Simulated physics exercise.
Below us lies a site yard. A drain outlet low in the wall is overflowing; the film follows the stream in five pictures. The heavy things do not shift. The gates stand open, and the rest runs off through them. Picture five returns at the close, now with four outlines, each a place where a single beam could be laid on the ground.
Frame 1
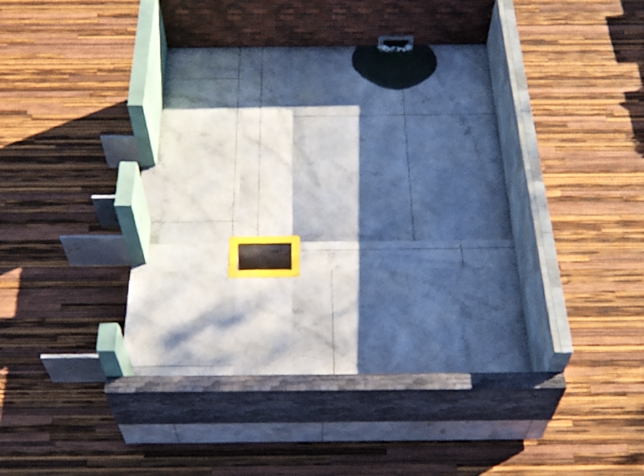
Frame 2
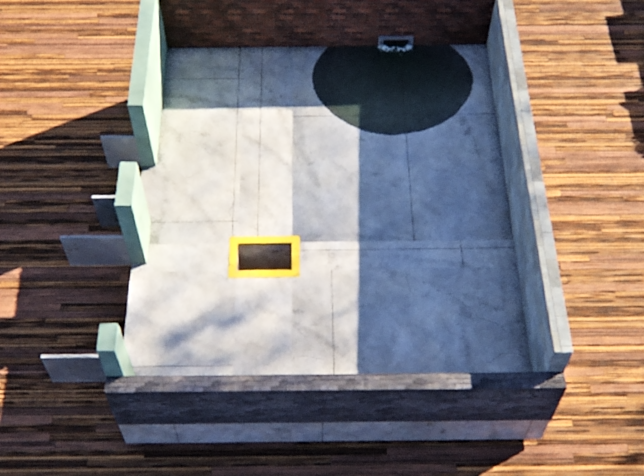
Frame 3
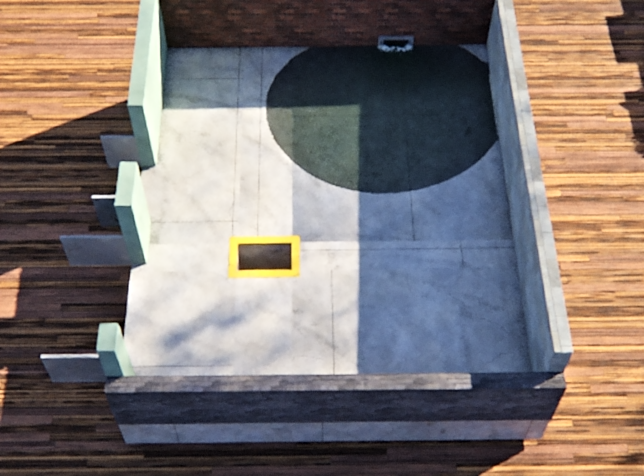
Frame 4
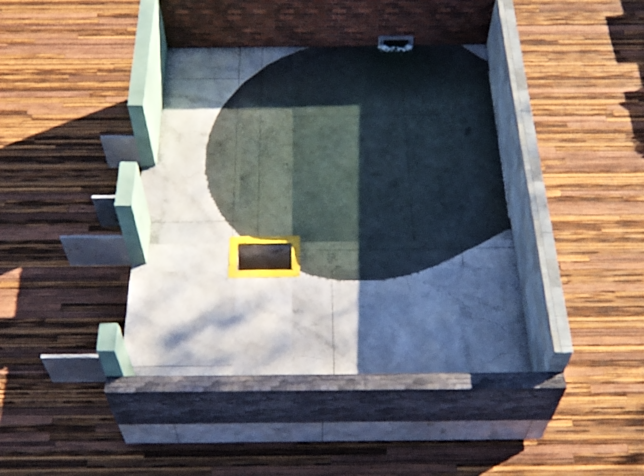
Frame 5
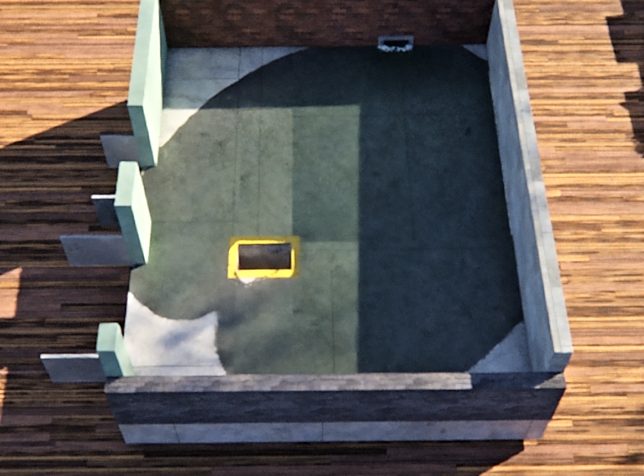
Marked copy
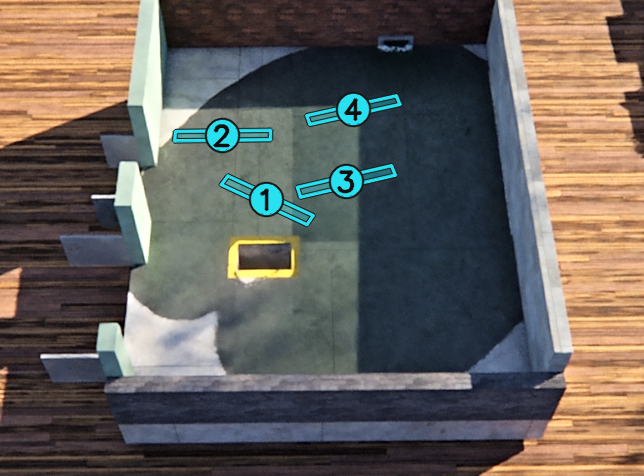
A pale walled yard, open at the left and surrounded by brown wooden planks, is seen from high above by a still camera. A brick wall stands at the back with a small outlet near its right end, pale green wall pieces line the left, and a yellow-framed dark drain sits left of centre. Dark water spreads from the outlet in a widening round pool, reaches the drain, surrounds it and covers most of the floor.
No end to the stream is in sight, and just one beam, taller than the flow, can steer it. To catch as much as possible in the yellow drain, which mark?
It is 2.
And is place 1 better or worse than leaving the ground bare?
Place 1 is worse.
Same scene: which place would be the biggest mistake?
Place 1.
In cyan, 1 from (224, 180) to (310, 220); 2 from (175, 136) to (270, 134); 3 from (298, 192) to (393, 170); 4 from (308, 119) to (398, 100).
If 1 is chosen, about 5 % of the stream goes into the yellow drain, about 95 % out by the gates.
If 2 is chosen, about 22 % of the stream goes into the yellow drain, about 77 % out by the gates.
If 3 is chosen, about 9 % of the stream goes into the yellow drain, about 90 % out by the gates.
If 4 is chosen, about 9 % of the stream goes into the yellow drain, about 90 % out by the gates.
